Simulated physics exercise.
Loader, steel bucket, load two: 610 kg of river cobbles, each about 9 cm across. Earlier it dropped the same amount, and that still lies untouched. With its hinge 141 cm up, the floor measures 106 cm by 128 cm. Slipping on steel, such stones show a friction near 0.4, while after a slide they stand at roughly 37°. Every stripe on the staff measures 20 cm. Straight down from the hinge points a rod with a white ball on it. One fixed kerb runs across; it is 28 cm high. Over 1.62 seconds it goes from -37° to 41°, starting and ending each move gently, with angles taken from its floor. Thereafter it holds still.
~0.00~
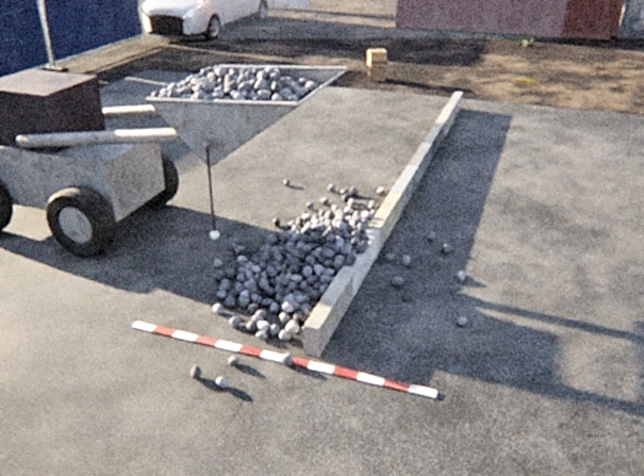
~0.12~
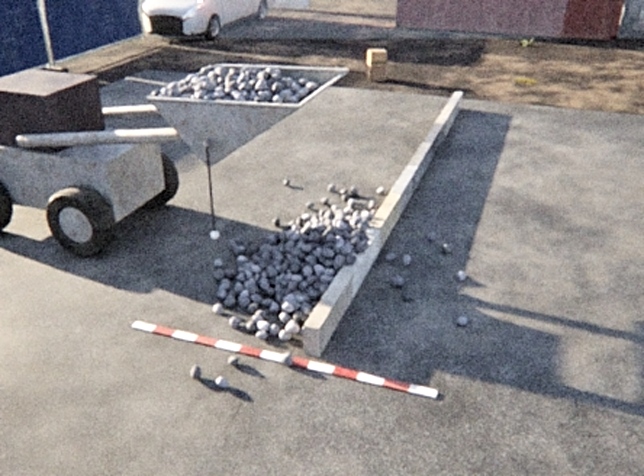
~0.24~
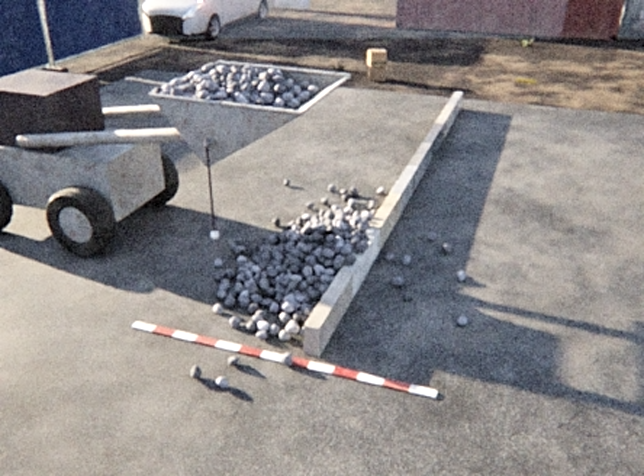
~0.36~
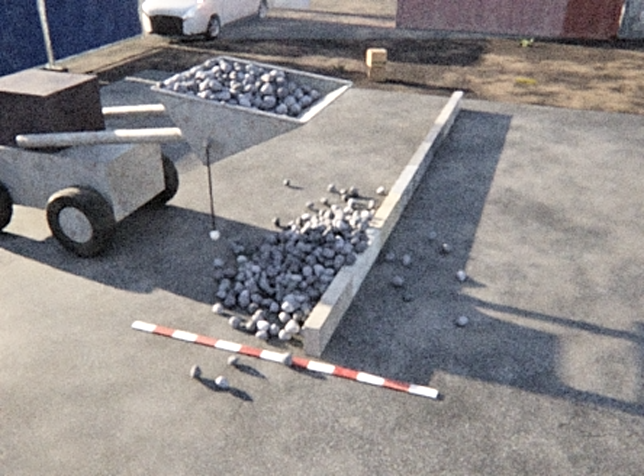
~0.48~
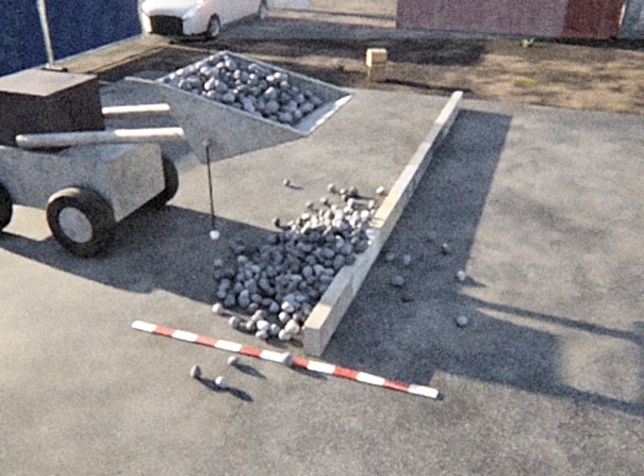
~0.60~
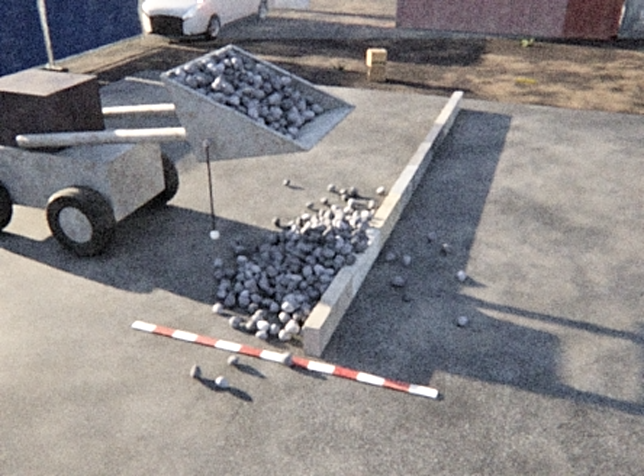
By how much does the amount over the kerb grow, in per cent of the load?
About 32 per cent.
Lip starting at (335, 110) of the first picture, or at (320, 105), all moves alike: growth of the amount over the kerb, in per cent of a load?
Case one about 75 %, case two about 55 %.
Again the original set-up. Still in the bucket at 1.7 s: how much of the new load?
Close to 40 in a hundred.
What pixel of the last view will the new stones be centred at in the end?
Middle: Approx. (340, 249) px.
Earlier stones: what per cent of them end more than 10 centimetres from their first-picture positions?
Around 15 in a hundred.
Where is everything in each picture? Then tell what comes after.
In the first picture, the bucket is at -37°, its lip at (298, 105); the top of the load is at (253, 75). The earlier load is highest near (334, 238), 35 cm above ground level, 98 % on this side of the kerb, 1 % over the kerb.
In the second picture, the bucket is at -36°, its lip at (299, 107); the top of the load is at (239, 74); the stones move at 0.1 m/s on average.
In the third picture, the bucket is at -32°, its lip at (302, 114); the top of the load is at (233, 71); the stones move at 0.2 m/s on average.
The fourth picture shows lip at (305, 123), floor tilted -27°, highest stones at (222, 70); the stones move at 0.2 m/s on average.
In the fifth picture, the bucket is at -21°, its lip at (308, 136); the top of the load is at (222, 66); the stones move at 0.3 m/s on average.
The sixth picture shows lip at (309, 150), floor tilted -13°, highest stones at (226, 62); the stones move at 0.3 m/s on average.
After 1.2 s the floor is at 29°; in per cent of one load, 99 in the bucket, 99 on this side of the kerb, 1 over the kerb; the foremost stones are at (425, 270).
After 1.7 s the floor is at 41°; in per cent of one load, 39 in the bucket, 158 on this side of the kerb, 3 over the kerb; the foremost stones are at (425, 270).
After 2.1 s the floor is at 41°; in per cent of one load, 5 in the bucket, 175 on this side of the kerb, 20 over the kerb; the foremost stones are at (445, 274).
After 4.8 s the floor is at 41°; in per cent of one load, 0 in the bucket, 167 on this side of the kerb, 33 over the kerb; the foremost stones are at (545, 303). Net gain over the kerb, 32.
